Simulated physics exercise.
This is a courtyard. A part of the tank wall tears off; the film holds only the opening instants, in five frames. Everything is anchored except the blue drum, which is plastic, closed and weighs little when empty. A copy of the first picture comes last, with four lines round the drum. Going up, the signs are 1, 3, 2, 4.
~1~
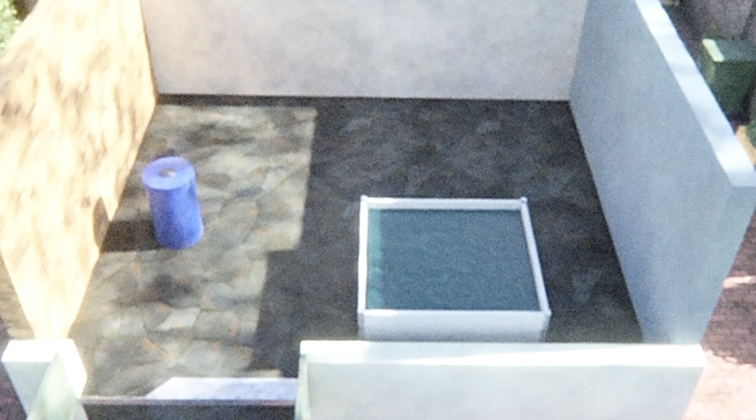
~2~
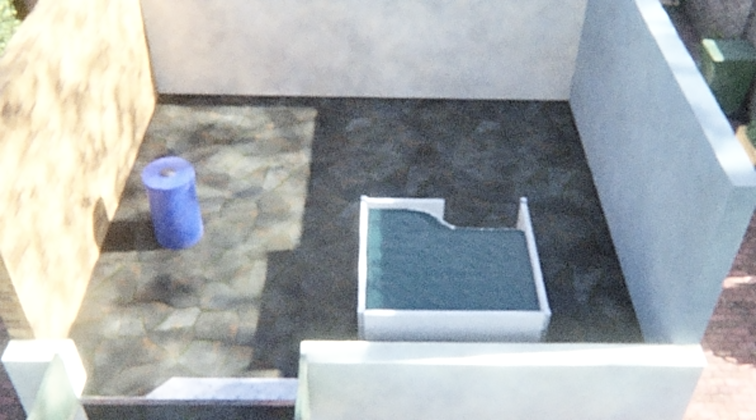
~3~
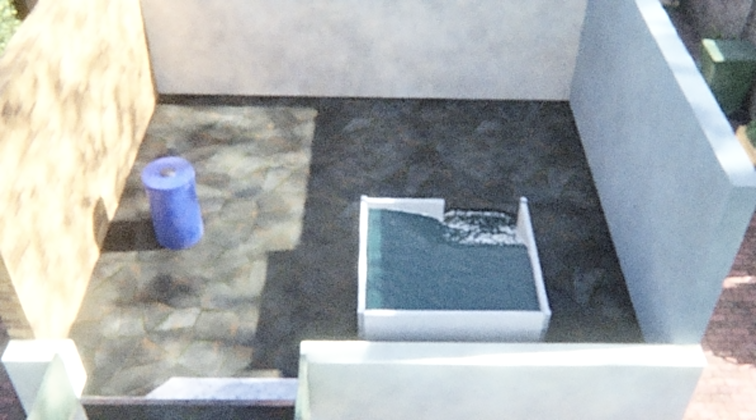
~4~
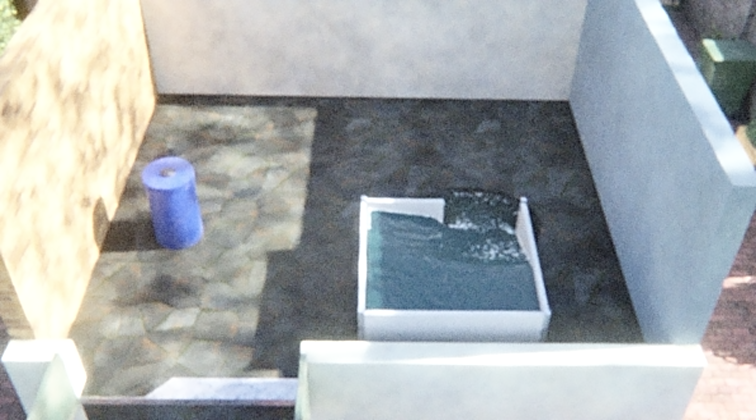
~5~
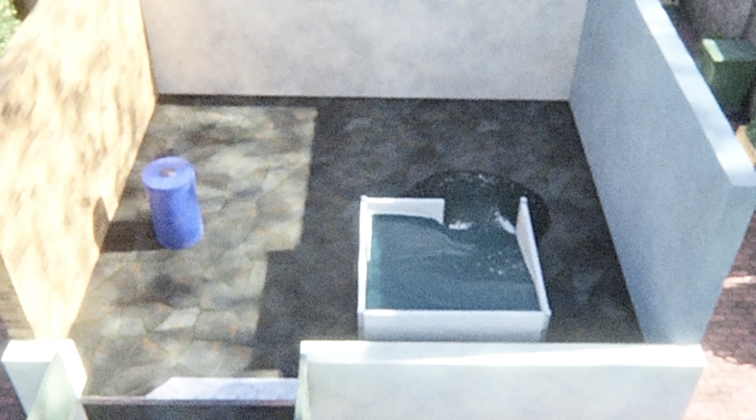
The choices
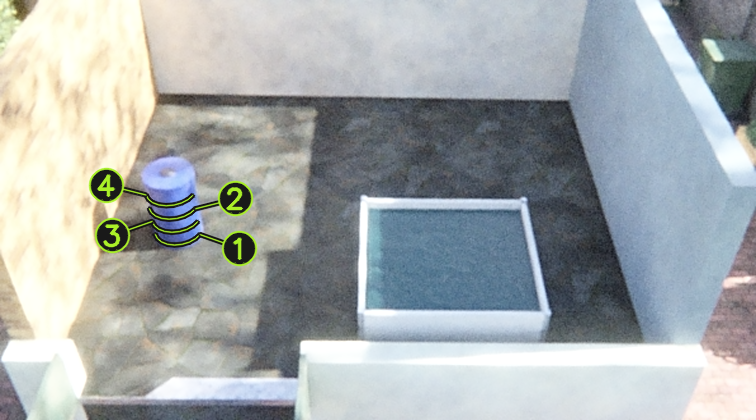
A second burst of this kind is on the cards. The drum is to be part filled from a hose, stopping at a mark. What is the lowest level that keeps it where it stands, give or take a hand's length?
I would pick level 1.
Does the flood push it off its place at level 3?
No.
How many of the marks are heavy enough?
All of the four.
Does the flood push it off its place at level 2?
No, not at all.
On the marked copy, 1 at (174, 245); 2 at (169, 219); 3 at (171, 232); 4 at (166, 205); from the bottom up 1, 3, 2, 4.
If 1 is chosen, it does not move.
If 2 is chosen, it does not move.
If 3 is chosen, it does not move.
If 4 is chosen, it does not move.
